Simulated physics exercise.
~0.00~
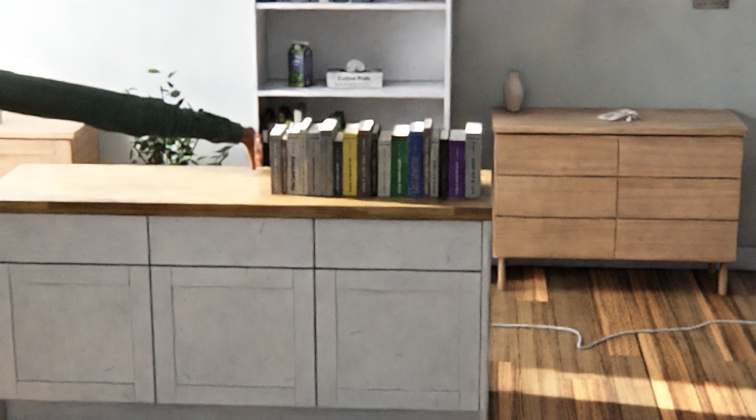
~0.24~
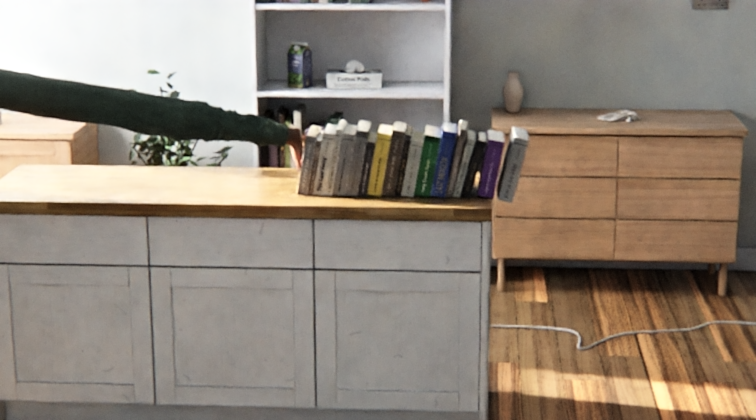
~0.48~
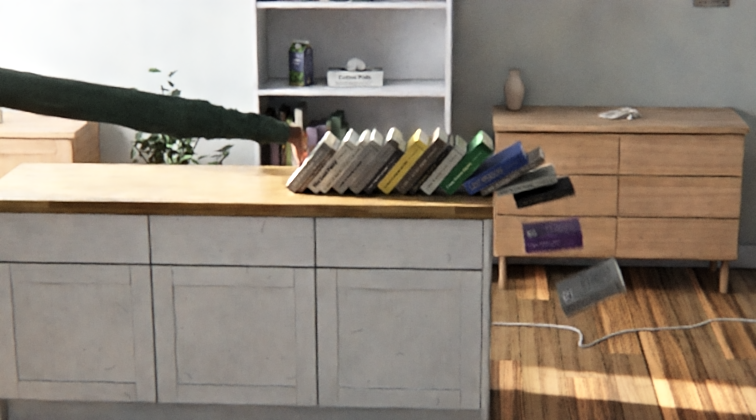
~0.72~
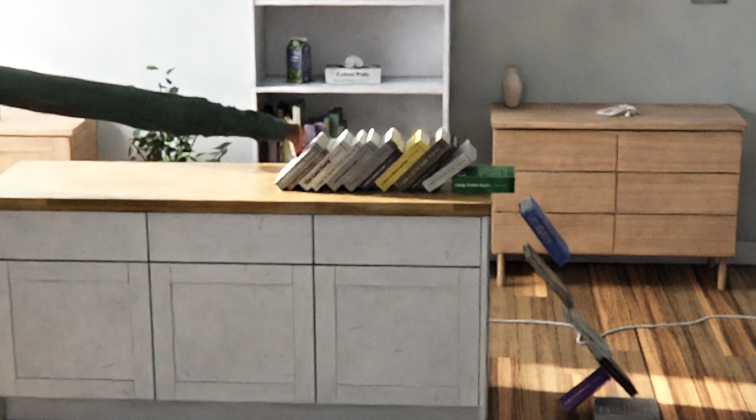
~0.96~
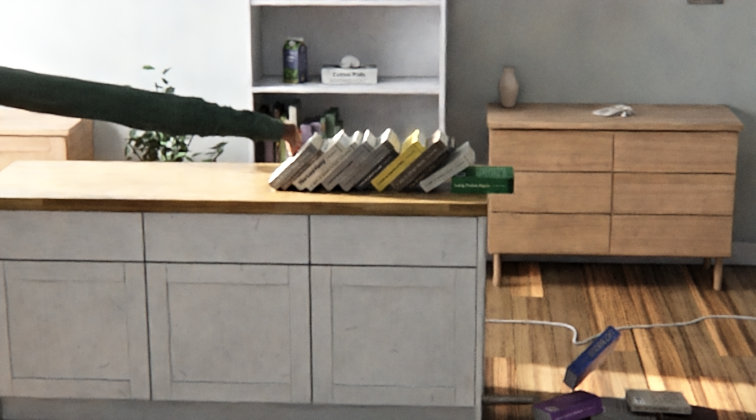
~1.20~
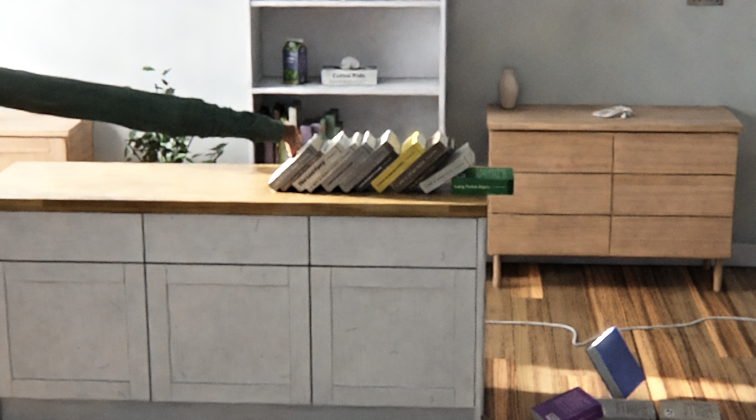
On a wooden counter in a bright room, a dark-sleeved arm pushed a row of upright books to the right until they leaned and several, including the purple and blue ones, tumbled to the floor, while a green one lay overhanging the edge.
